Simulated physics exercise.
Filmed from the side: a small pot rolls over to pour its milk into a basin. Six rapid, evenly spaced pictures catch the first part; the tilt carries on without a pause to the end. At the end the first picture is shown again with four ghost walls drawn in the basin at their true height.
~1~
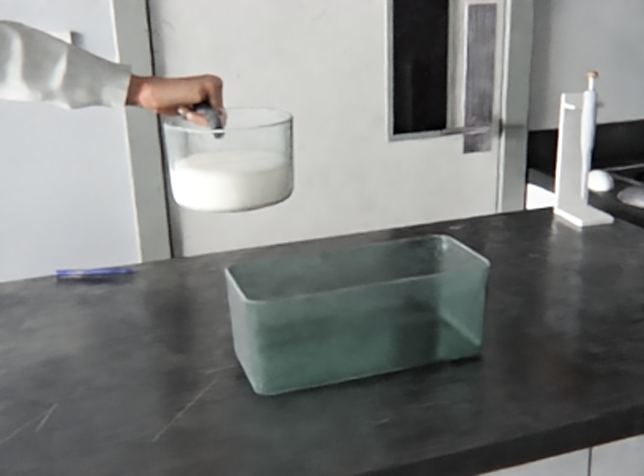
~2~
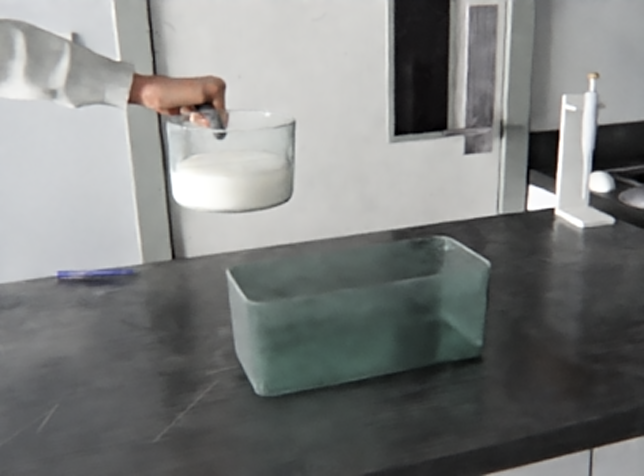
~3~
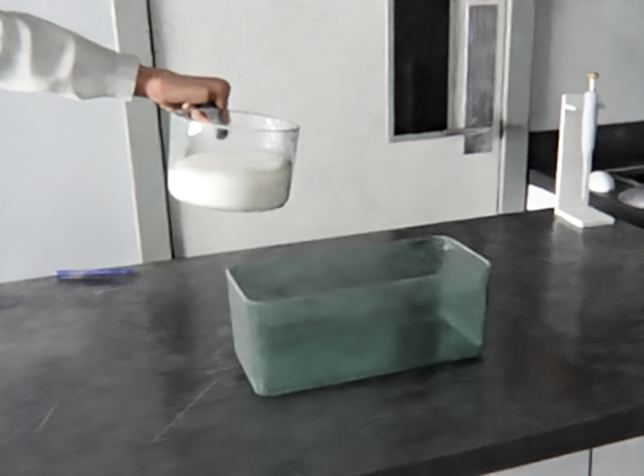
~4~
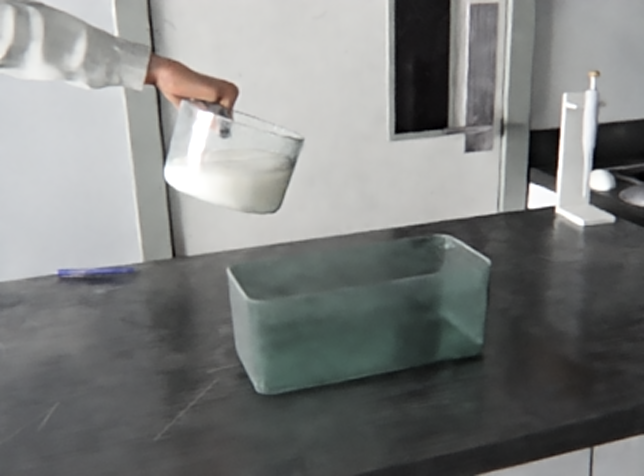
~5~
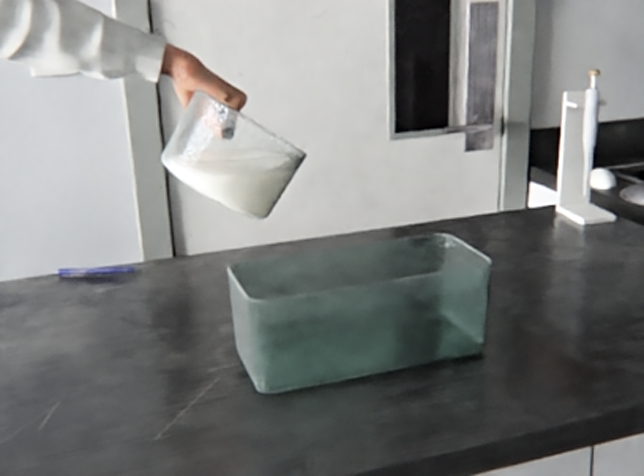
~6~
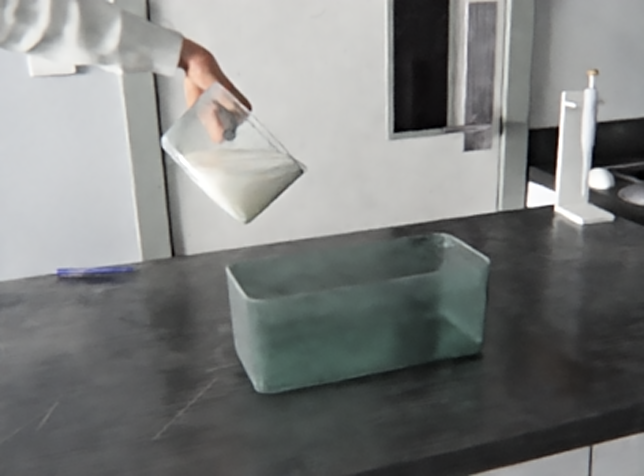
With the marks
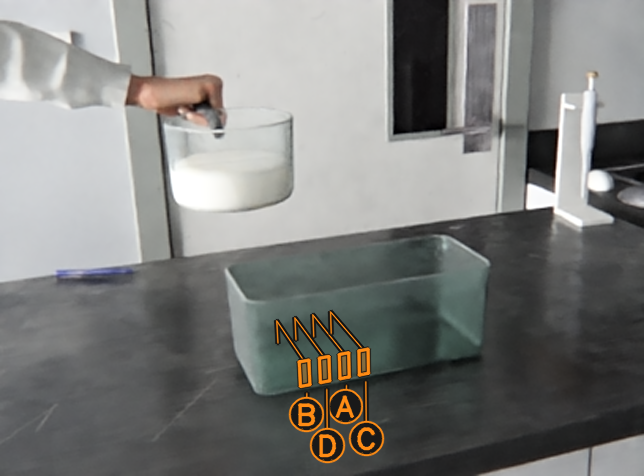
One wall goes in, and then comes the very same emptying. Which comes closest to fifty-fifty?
Best: C.
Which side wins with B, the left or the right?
The right one.
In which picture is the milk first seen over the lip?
Picture 6.
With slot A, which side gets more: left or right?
More ends on the right.
On the marked copy, A at (346, 385); B at (306, 393); C at (365, 381); D at (326, 389).
With A, about 11 % ends left of the wall and 89 % right of it.
With B, about 7 % ends left of the wall and 92 % right of it.
With C, about 53 % ends left of the wall and 47 % right of it.
With D, about 10 % ends left of the wall and 90 % right of it.
